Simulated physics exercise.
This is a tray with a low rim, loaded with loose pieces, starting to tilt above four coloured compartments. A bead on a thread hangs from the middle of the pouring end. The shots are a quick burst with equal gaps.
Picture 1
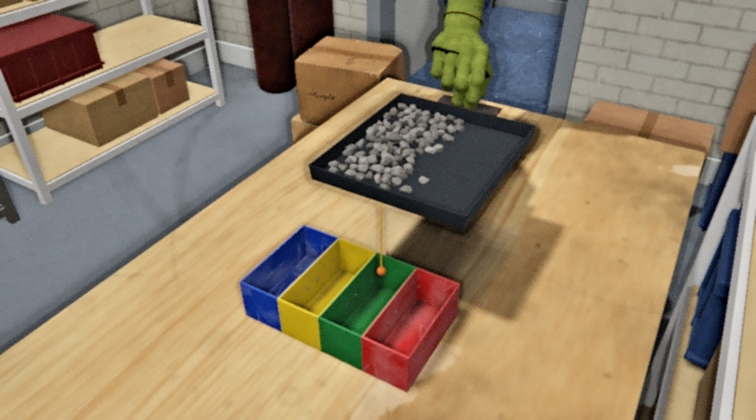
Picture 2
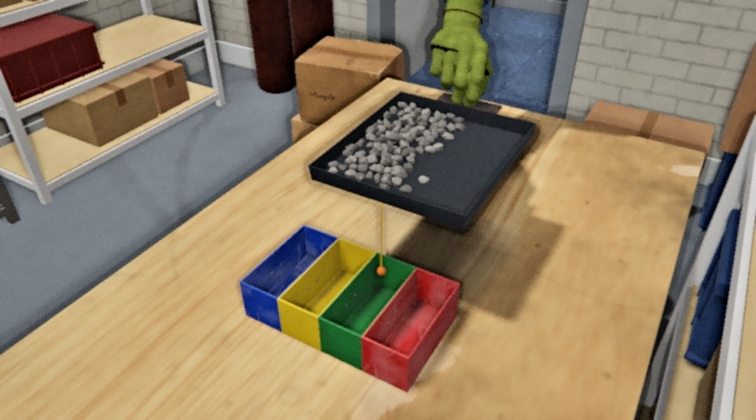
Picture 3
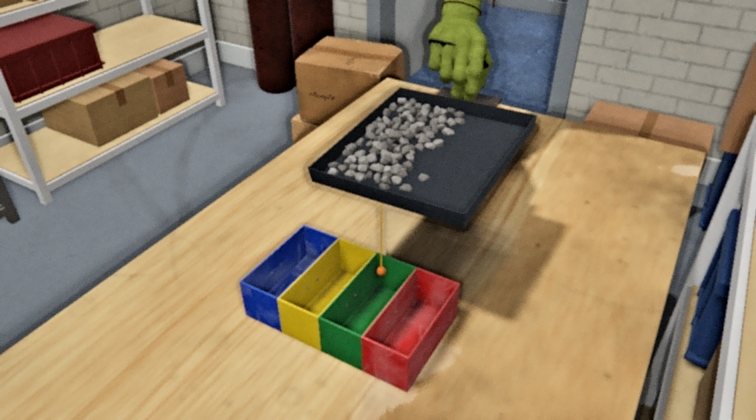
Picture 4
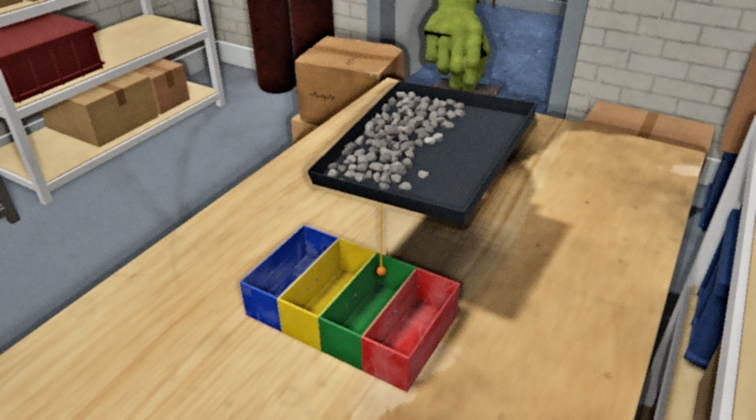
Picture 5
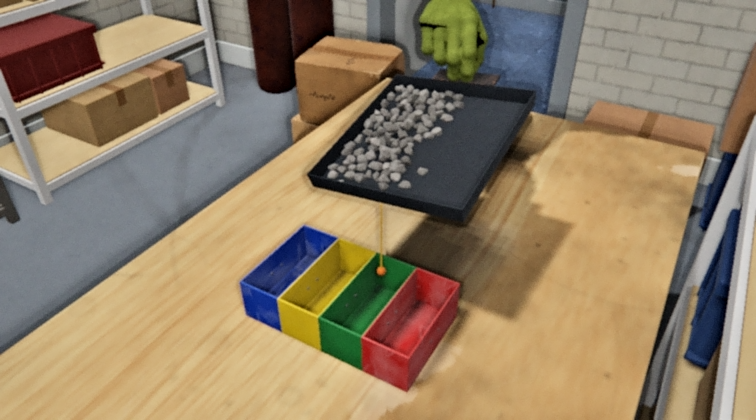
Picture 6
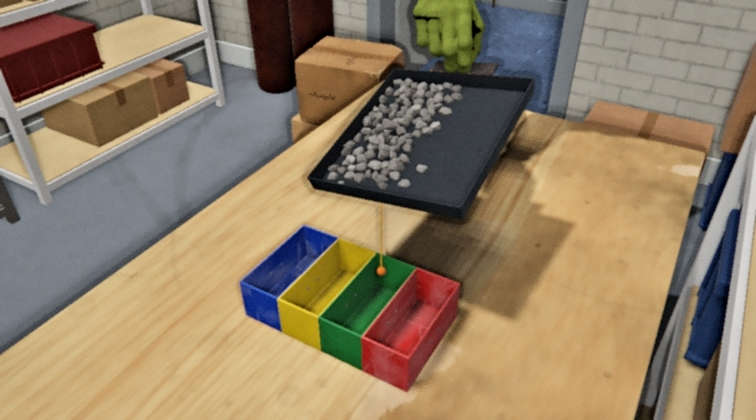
A green-gloved hand is at the far edge of a dark, low-rimmed tray of grey gravel above a wooden table, seen from above in a storeroom with shelves and cardboard boxes. Below the tray sit blue, yellow, green and red compartments, left to right, with an orange bead hanging on a thread. The hand rises slightly as the tray's far side gradually lifts and its near edge dips leftward, while the gravel stays bunched on the left and the camera holds still.
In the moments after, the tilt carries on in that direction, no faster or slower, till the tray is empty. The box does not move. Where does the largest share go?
It favours the yellow compartment.
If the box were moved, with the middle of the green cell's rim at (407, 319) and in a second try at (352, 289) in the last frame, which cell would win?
One: The cell in blue. Two: Yellow.
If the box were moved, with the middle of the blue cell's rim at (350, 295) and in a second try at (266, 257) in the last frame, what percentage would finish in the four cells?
The first gives 0 %, the second 100 %.
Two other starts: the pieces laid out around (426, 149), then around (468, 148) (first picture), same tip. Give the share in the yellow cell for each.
First some 60, then 60 per cent.
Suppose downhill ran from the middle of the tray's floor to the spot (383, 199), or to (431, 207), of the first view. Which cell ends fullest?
At the first place yellow, at the second the red one.
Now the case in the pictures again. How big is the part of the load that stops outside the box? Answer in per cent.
It comes to 0 per cent or so.
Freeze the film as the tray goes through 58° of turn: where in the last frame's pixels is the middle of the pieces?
Around (356, 134).
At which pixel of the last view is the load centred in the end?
At about (318, 296).
Soon, tray tipped steeply; all on the tray.
A while on, tray tipped right over; about a quarter on the tray; about a third in the blue cell; about a quarter in the yellow cell; a small part falling or outside the box.
Towards the end, tray tipped past a quarter turn; about half in the yellow cell; about half in the blue cell.
Finally, tray tipped past a quarter turn; about half in the yellow cell; about half in the blue cell; none in the red cell; none in the green cell.
